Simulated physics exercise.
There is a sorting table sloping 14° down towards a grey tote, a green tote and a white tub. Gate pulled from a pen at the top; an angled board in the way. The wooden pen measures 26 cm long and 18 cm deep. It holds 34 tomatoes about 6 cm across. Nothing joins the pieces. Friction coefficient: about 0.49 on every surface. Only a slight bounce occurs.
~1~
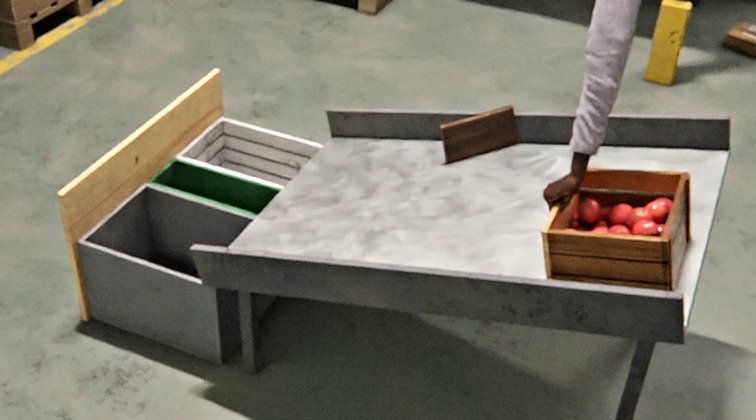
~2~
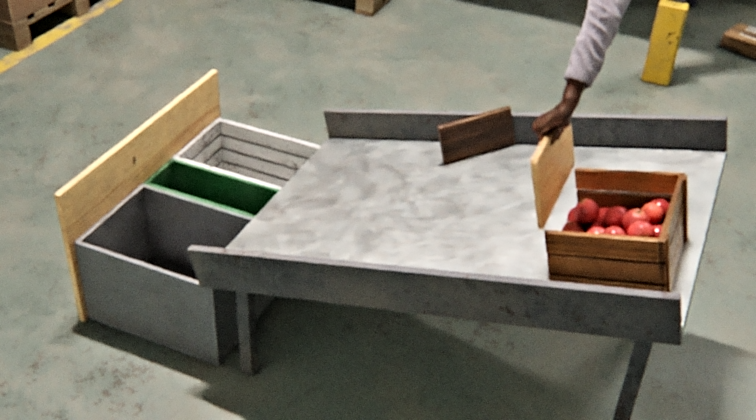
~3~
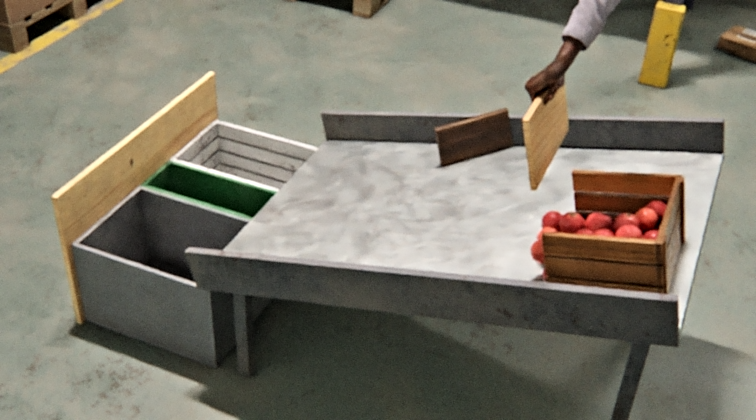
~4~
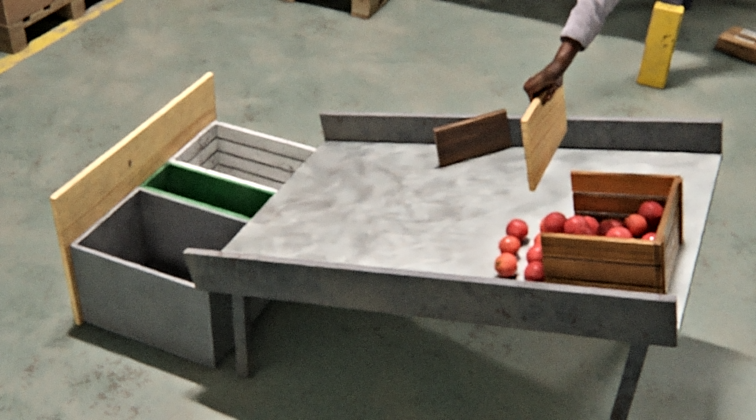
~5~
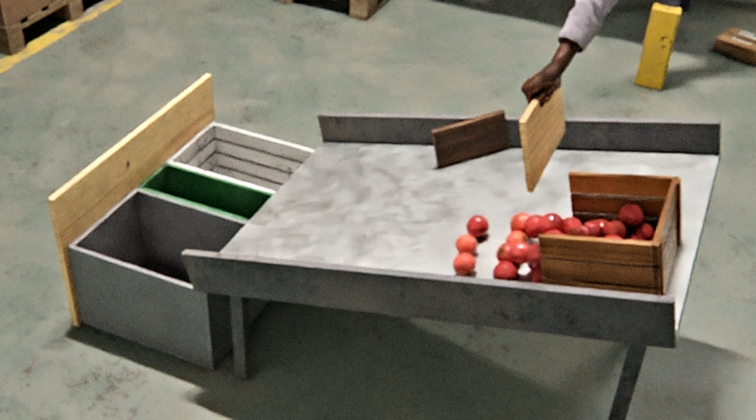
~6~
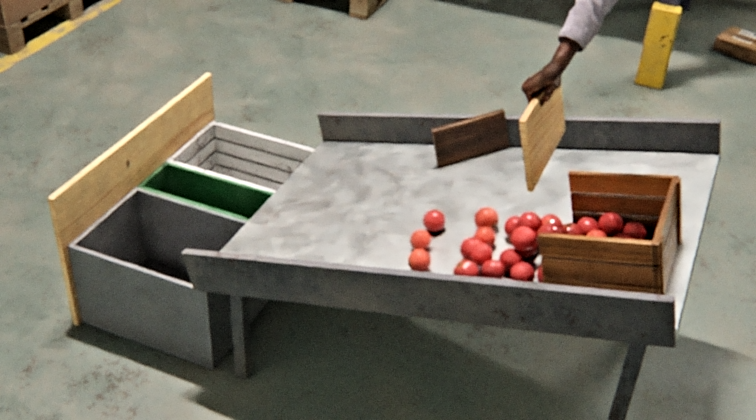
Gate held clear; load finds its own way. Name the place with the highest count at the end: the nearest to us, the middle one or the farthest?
Winner: The near one, the grey tote.
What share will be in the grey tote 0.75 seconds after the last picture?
Roughly 15 percent.
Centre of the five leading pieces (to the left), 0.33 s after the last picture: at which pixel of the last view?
Mean position approx. (314, 231).
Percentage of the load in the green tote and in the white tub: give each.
Result: Near 20 % and near 0 %.
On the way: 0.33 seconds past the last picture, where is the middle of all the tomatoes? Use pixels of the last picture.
Near (468, 246).
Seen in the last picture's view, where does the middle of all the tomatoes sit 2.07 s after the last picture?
Around (150, 285).
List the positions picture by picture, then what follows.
In the first frame (places track the rim corner closest to us here), wooden pen (661, 239); grey tote (212, 286); all still inside.
Wooden pen (658, 240), in the second frame.
Wooden pen (656, 242); 3 out, the lowest tomato at (549, 238), in the third frame.
Wooden pen (654, 242); 8 out, the lowest tomato at (517, 230), in the fourth frame.
Wooden pen (652, 243); 13 out, the lowest tomato at (467, 245), in the fifth frame.
Wooden pen (652, 242); grey tote (204, 290); 18 out, the lowest tomato at (421, 240), in the sixth frame.
Then, 0.33 s after the last picture, 8 still in the wooden pen and 26 on the slope.
Then, 0.75 s after the last picture, 5 in the grey tote, 1 in the green tote, 26 on the slope and 2 in the air.
Then, 1.32 s after the last picture, 23 in the grey tote, 5 in the green tote, 4 on the slope and 2 in the air.
Outcome (2.07 s after the last picture), 28 in the grey tote and 6 in the green tote.
